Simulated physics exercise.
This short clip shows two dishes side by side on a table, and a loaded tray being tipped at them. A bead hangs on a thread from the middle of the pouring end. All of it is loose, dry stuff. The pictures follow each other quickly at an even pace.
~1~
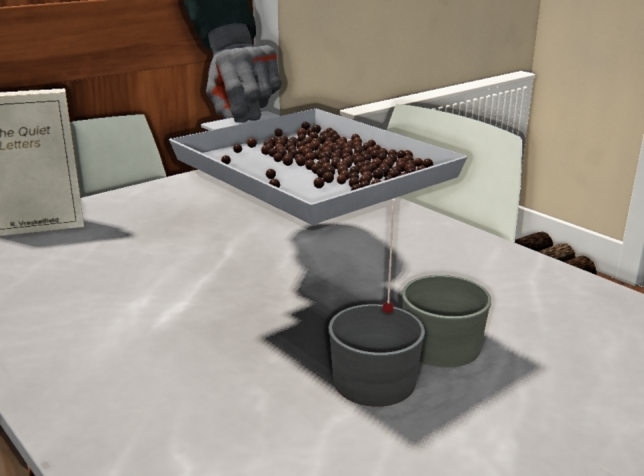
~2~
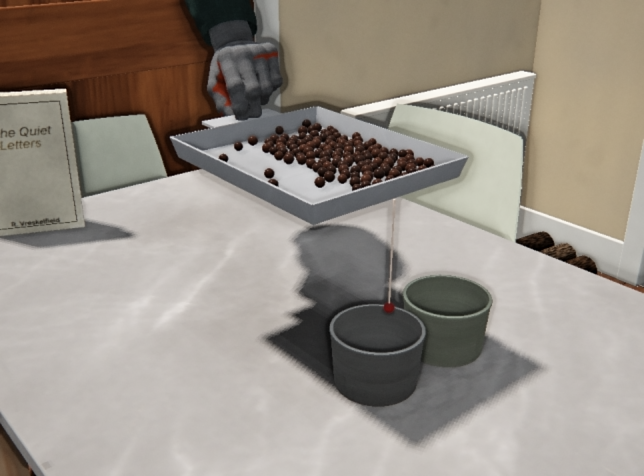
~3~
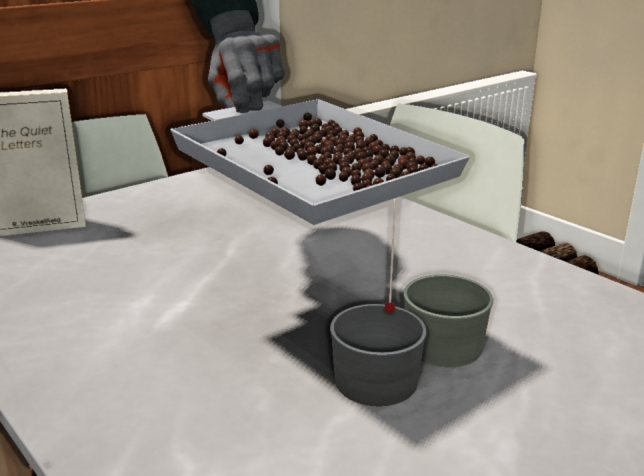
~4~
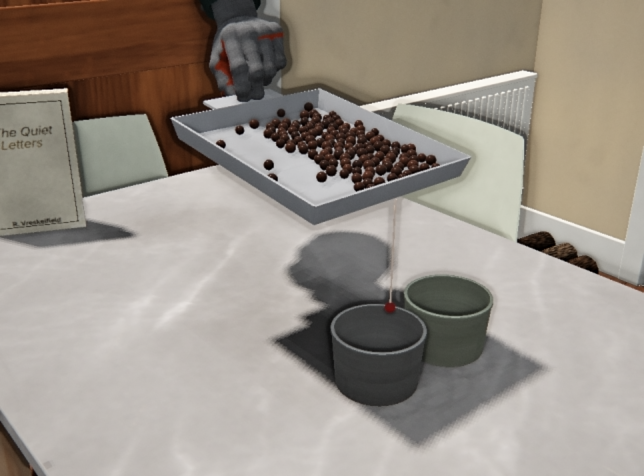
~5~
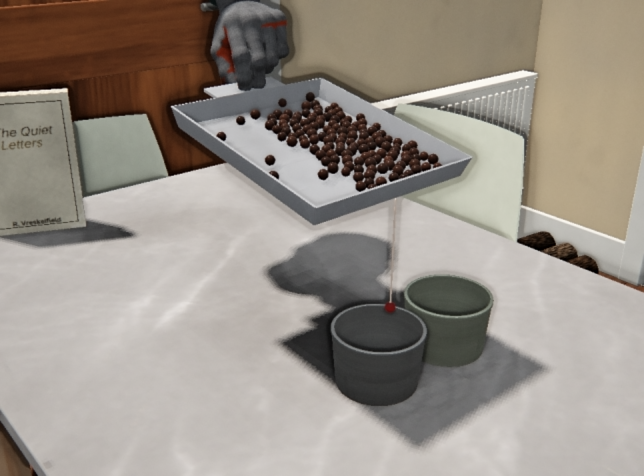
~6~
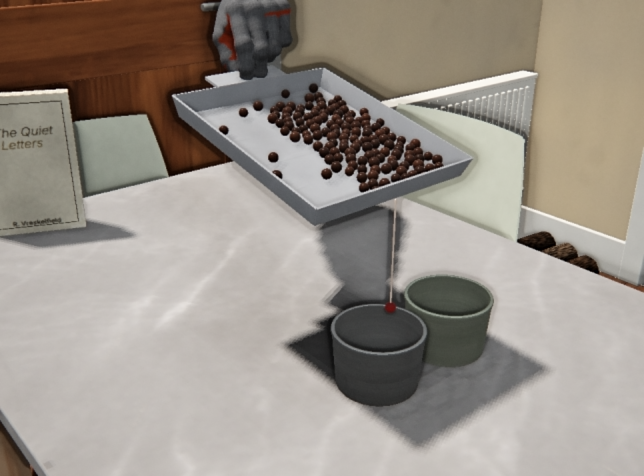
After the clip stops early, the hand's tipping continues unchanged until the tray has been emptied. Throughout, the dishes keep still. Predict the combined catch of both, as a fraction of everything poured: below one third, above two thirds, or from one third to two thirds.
The dishes will not reach a third of the load.
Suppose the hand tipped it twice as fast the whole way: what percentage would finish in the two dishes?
Result: About 0 per cent.
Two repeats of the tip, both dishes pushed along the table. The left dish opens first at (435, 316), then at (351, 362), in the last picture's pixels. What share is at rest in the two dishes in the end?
It comes to roughly 20 per cent in one try and roughly 60 per cent in the next.
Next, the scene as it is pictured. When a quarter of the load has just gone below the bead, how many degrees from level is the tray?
85 degrees.
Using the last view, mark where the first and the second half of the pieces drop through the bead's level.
I'd place the first part at (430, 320) and the rest at (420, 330).
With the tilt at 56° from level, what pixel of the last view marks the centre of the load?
(394, 158).
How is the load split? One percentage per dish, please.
In per cent, left near 0 and right near 0.
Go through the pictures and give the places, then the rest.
The first frame shows corners of the pouring end near (312, 201) and (459, 156), level; middle of the load near (346, 157), chocolate balls; left dish near (408, 370); right dish near (477, 333); bead on its thread near (388, 308).
The second frame shows corners of the pouring end near (313, 201) and (460, 156), level; middle of the load near (347, 156).
The third frame shows corners of the pouring end near (315, 201) and (462, 156), tipped barely, level across its low end; middle of the load near (348, 153).
The fourth frame shows corners of the pouring end near (316, 202) and (463, 156), tipped a little, level across its low end; middle of the load near (349, 147).
The fifth frame shows corners of the pouring end near (317, 203) and (464, 156), tipped a little, level across its low end; middle of the load near (351, 143).
The sixth frame shows corners of the pouring end near (318, 204) and (465, 156), tipped a little, level across its low end; middle of the load near (354, 139), near half on the move; left dish near (411, 370); right dish near (480, 333).
Shortly afterwards, tray tipped steeply; all but a few on the tray; only a few outside both.
Next, tray tipped right over; near a quarter on the tray; near half outside both; near a quarter in the air.
Some moments later, tray tipped past a quarter turn; only a few in the left dish; all but a few outside both.
In the end, tray tipped past a quarter turn; only a few in the left dish; none at all in the right dish; all but a few outside both.
